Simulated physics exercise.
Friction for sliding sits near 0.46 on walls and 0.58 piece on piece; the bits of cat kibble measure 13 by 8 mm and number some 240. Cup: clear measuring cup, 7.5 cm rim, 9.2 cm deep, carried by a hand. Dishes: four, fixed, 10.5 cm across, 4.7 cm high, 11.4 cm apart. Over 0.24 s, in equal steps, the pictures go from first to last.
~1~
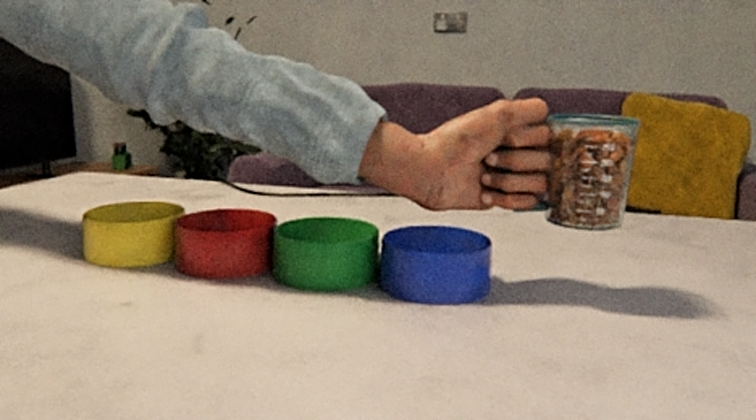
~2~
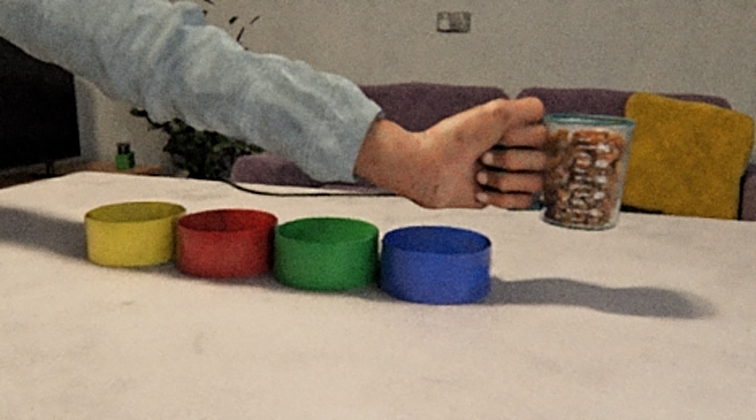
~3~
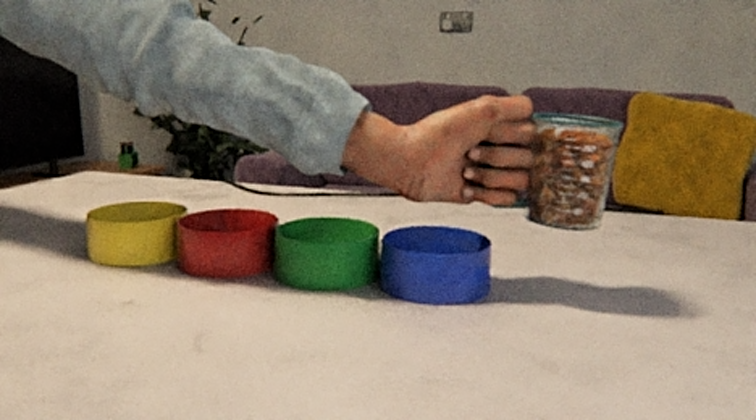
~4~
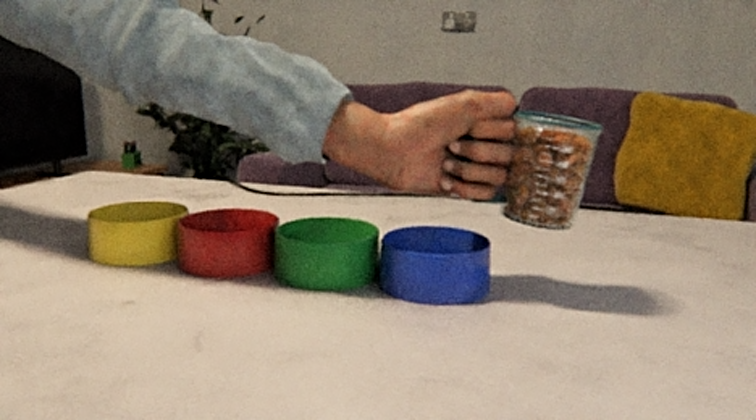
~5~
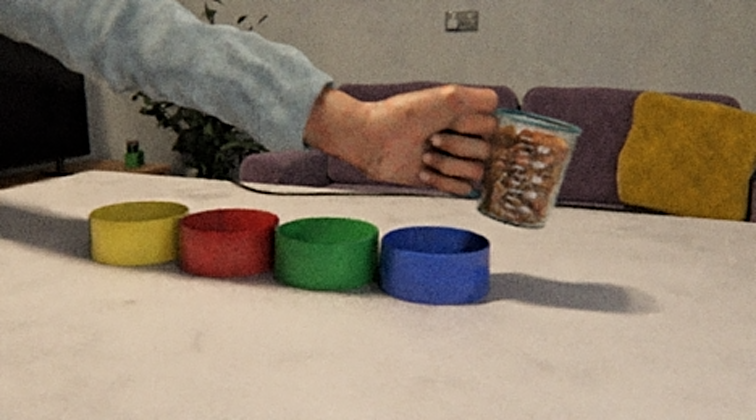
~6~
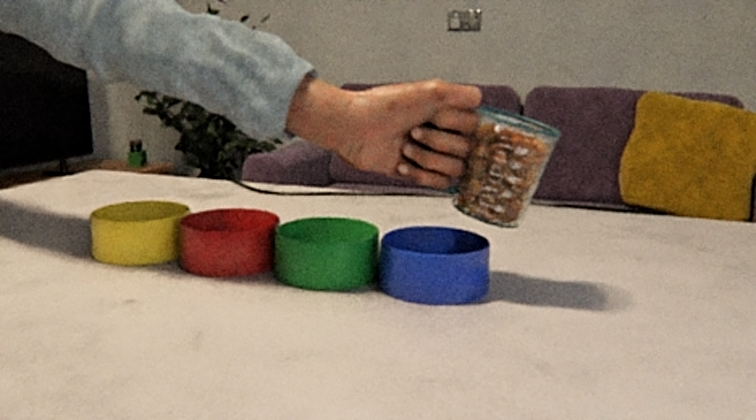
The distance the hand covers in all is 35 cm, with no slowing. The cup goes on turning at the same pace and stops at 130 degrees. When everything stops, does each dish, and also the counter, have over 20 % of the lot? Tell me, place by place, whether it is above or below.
Red: Above the mark; blue: Below the mark; green: Above the mark; yellow: Below the mark; counter: Above the mark.
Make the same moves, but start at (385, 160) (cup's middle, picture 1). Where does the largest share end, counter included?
Largest amount ends at yellow.
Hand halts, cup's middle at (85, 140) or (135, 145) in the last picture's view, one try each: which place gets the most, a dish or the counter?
The biggest share goes to yellow first, then to yellow.
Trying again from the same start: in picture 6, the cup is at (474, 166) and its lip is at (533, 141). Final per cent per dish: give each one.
Red 40; blue 0; green 30; yellow 0.
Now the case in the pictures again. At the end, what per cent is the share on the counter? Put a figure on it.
Near 25 percent, roughly speaking.
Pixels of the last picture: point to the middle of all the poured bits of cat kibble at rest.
I'd say roughly (284, 256).
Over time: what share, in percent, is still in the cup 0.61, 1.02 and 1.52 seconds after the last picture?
It goes roughly like this: 100, 90, 0 per cent.
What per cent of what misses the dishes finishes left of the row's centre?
About 30 percent.
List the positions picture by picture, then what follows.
In the first frame, cup at (588, 171), tilt 0 degrees, lip at (637, 121), moved 0.0 cm; middle of the pieces at (590, 174); blue dish at (436, 239); green dish at (327, 229); red dish at (227, 220); yellow dish at (135, 212).
In the second frame, cup at (583, 171), tilt 1 degrees, lip at (633, 122), moved 0.4 cm; middle of the pieces at (585, 174).
In the third frame, cup at (569, 171), tilt 3 degrees, lip at (620, 125), moved 1.6 cm; middle of the pieces at (571, 174).
In the fourth frame, cup at (547, 170), tilt 7 degrees, lip at (600, 128), moved 3.5 cm; middle of the pieces at (549, 173).
In the fifth frame, cup at (524, 169), tilt 12 degrees, lip at (579, 131), moved 5.4 cm; middle of the pieces at (526, 172).
In the sixth frame, cup at (502, 168), tilt 16 degrees, lip at (558, 134), moved 7.4 cm; middle of the pieces at (504, 171); blue dish at (435, 240); green dish at (328, 230); red dish at (230, 220); yellow dish at (142, 211).
Then, 0.61 s after the last picture, tilt 69 degrees; cup holds 100 %.
Then, 1.02 s after the last picture, tilt 105 degrees; cup holds 90 %, green 10 %.
Then, 1.52 s after the last picture, tilt 130 degrees; cup holds 0 %, red 35 %, green 35 %.
In the end, red 35 %, blue 0 %, green 35 %, yellow 0 %, counter 25 %.
